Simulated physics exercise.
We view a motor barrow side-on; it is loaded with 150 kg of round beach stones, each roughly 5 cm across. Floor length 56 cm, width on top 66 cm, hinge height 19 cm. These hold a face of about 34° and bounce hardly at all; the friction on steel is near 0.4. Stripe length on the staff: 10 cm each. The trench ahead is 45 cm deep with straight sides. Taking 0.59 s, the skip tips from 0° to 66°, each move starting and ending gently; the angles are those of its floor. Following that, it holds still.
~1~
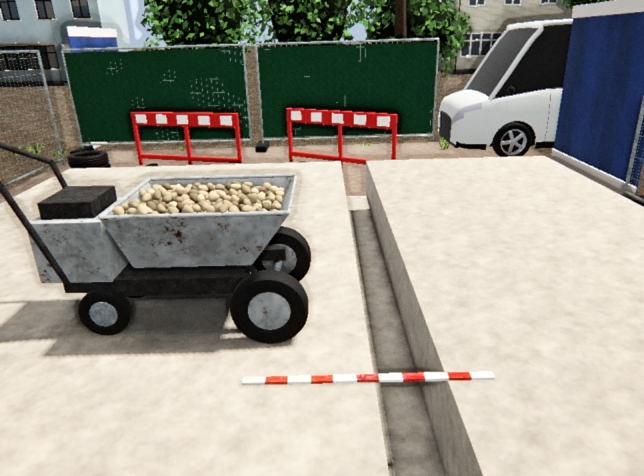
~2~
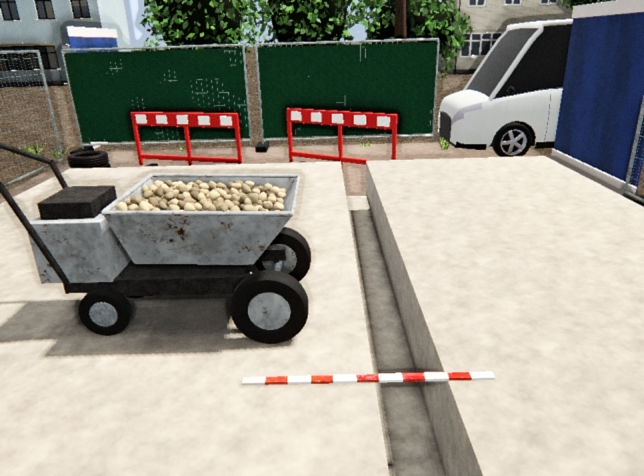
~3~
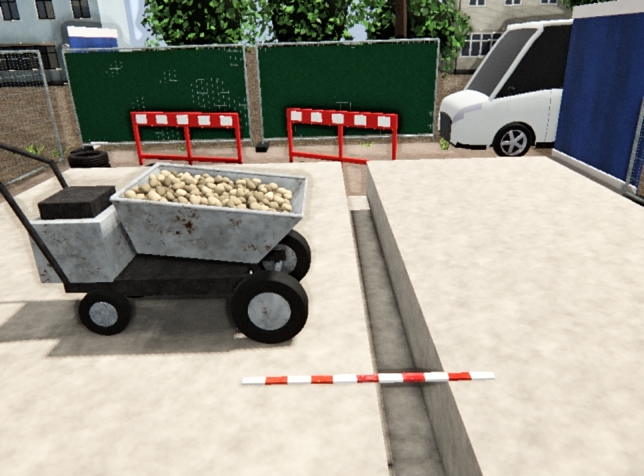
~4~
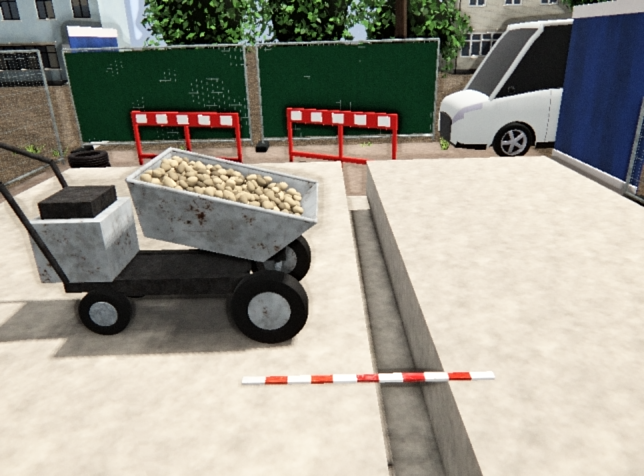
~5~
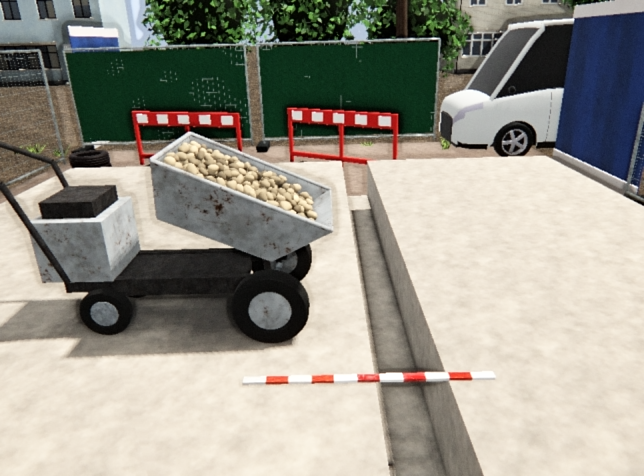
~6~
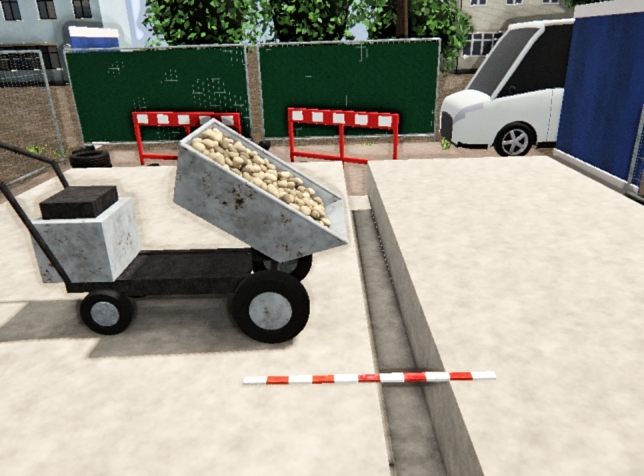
On a paved yard with a narrow trench, a small wheeled barrow stood loaded with round, pale stones, and its grey skip tilted steadily forward to the right, its back end rising high.
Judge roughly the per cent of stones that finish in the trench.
An estimated 52 per cent finish in the trench.
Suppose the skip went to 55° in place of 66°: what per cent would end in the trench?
Some 40 in a hundred, I'd say.
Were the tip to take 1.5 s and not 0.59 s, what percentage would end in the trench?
Roughly 75 per cent would.
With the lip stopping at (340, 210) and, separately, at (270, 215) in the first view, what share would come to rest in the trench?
15 % and 70 %.
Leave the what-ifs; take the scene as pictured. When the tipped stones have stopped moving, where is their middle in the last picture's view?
Near (416, 348).
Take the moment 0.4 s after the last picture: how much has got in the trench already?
I'd put it near 25 per cent.
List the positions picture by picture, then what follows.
Lip at (289, 213), floor tilted 0°, highest stones at (184, 194), in the first picture.
Lip at (293, 214), floor tilted 2°, highest stones at (172, 192), in the second picture.
The skip is at 7°, its lip at (303, 217); the top of the load is at (173, 180), in the third picture.
The skip is at 15°, its lip at (316, 222); the top of the load is at (179, 165), in the fourth picture.
Lip at (333, 231), floor tilted 24°, highest stones at (193, 150), in the fifth picture.
The skip is at 34°, its lip at (348, 243); the top of the load is at (214, 139), in the sixth picture.
Then, 0.1 s after the last picture the floor is at 55°, 100 % in the skip; the foremost stones are at (356, 251).
Then, 0.4 s after the last picture the floor is at 66°, 74 % in the skip, 23 % in the trench, 2 % past the trench; the foremost stones are at (438, 306).
Then, 0.7 s after the last picture the floor is at 66°, 19 % in the skip, 34 % in the trench, 48 % past the trench; the foremost stones are at (581, 291).
Then, 2.7 s after the last picture the floor is at 66°, 0 % in the skip, 52 % in the trench, 48 % past the trench; the foremost stones are past the picture's edge.
